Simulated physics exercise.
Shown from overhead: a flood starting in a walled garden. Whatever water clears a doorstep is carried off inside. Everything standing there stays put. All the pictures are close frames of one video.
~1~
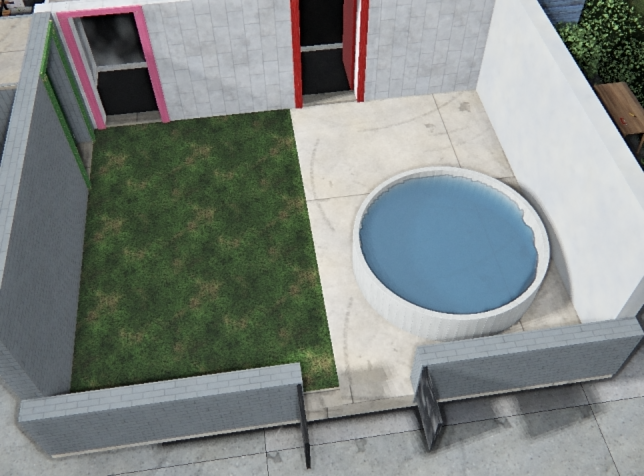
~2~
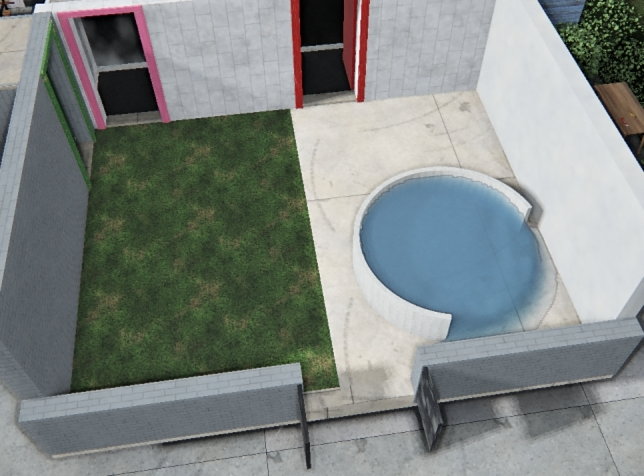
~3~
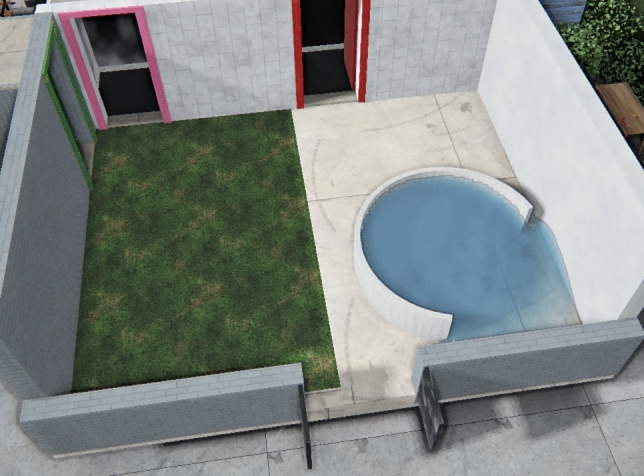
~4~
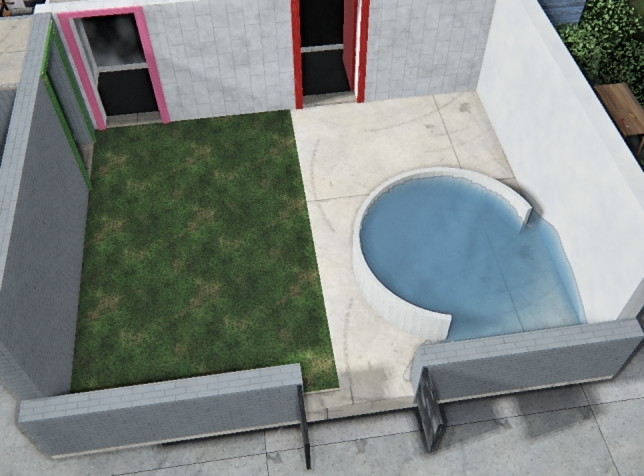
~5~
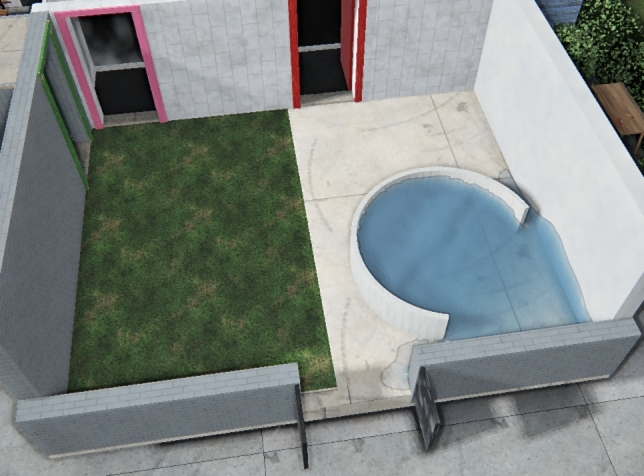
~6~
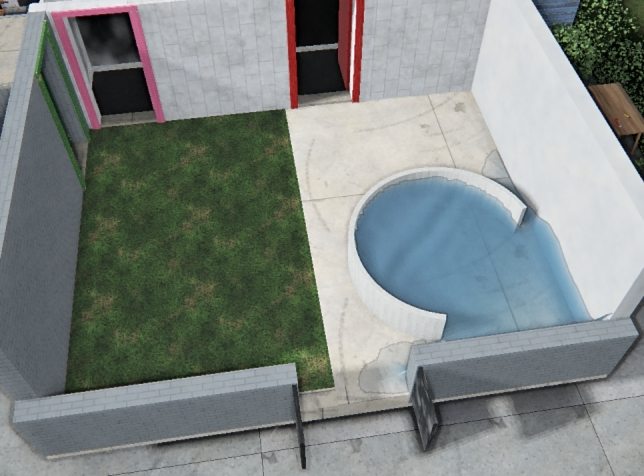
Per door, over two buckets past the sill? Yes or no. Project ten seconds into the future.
Green door no, pink door no, red door no.
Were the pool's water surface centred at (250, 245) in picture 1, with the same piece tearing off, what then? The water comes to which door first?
First: The red door.
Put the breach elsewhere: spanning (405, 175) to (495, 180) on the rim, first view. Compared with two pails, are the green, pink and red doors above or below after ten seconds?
So the green one ends up above, the pink one ends up above and the red one ends up above.
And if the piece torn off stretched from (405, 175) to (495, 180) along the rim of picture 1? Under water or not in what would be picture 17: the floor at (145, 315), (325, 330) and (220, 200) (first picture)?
Sequence of results: Missed by the flood, missed by the flood, missed by the flood.
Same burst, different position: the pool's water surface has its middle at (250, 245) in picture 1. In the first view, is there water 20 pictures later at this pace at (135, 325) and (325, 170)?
I'd say swamped for the first and still dry for the second.
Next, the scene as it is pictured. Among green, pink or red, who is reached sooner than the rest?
I'd go with the one in red.
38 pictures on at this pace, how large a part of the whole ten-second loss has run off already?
Near 60 in a hundred.
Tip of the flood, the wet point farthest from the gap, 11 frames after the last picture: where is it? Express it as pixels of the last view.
Pixel estimate: (400, 102).
A moment on, water covers 15 % of the floor; the green door not reached, the pink door not reached, the red door not reached.
Next, water covers 25 % of the floor; the green door not reached, the pink door not reached, the red door not reached.
Then, water covers 40 % of the floor; the green door not reached, the pink door not reached, the red door wet at the sill, nothing in.
Later, water covers 75 % of the floor; the green door not reached, the pink door not reached, the red door wet at the sill, nothing in.
In the end, water covers 95 % of the floor; the green door not reached, the pink door wet at the sill, nothing in, the red door wet at the sill, nothing in.
